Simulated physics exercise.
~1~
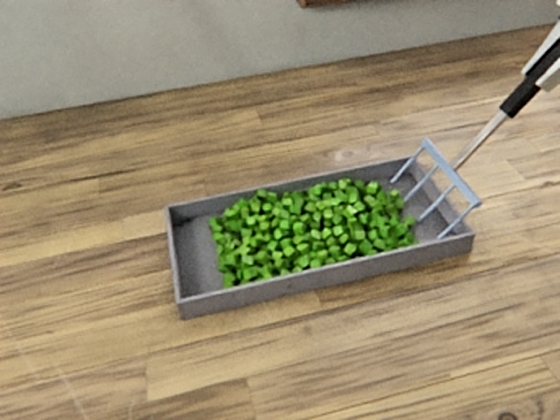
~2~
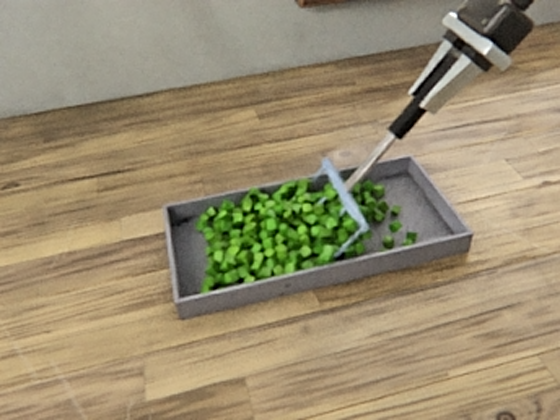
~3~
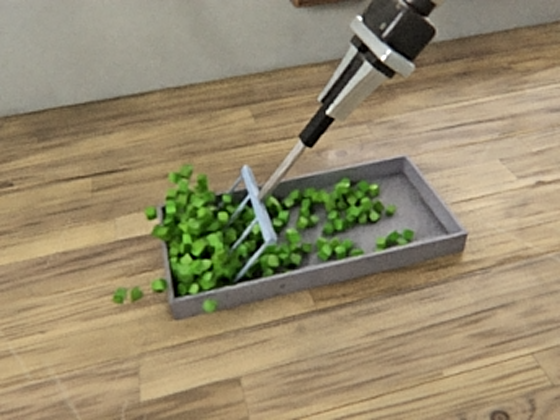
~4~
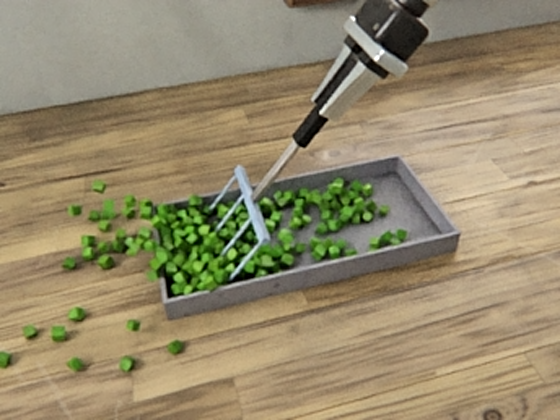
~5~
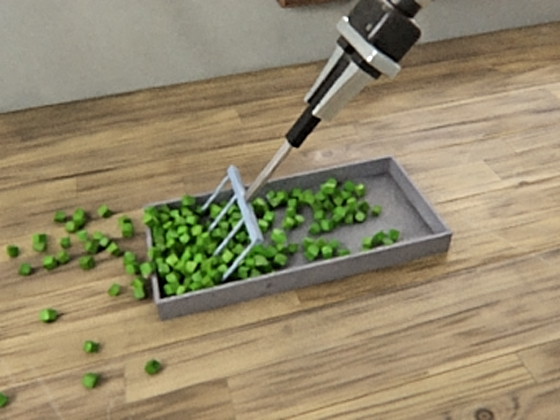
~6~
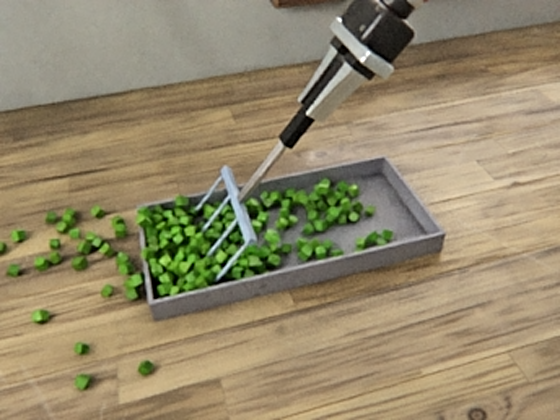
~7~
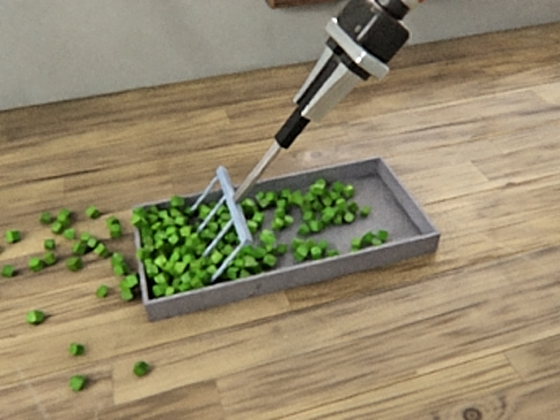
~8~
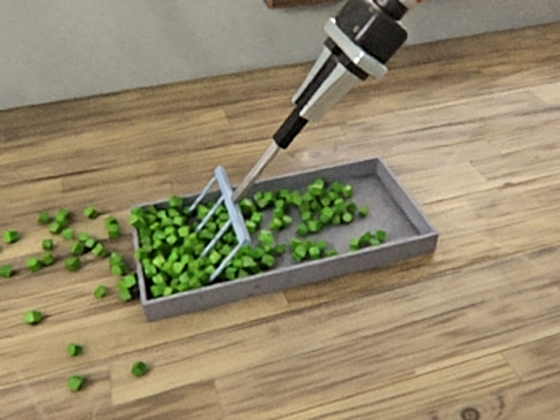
A heap of bright green vegetable dice fills much of a shallow grey trough on a wooden surface, seen from above at an angle, with a plain pale wall behind. A robot arm reaches in from the upper right, holding a light blue rake at the trough's right end. The rake sweeps left, pushing the dice into a steeper pile against the left end. Pieces spill over the rim and scatter across the wood to the left and front. The rake then stops inside the trough, with most dice still in it and a smaller share lying outside.
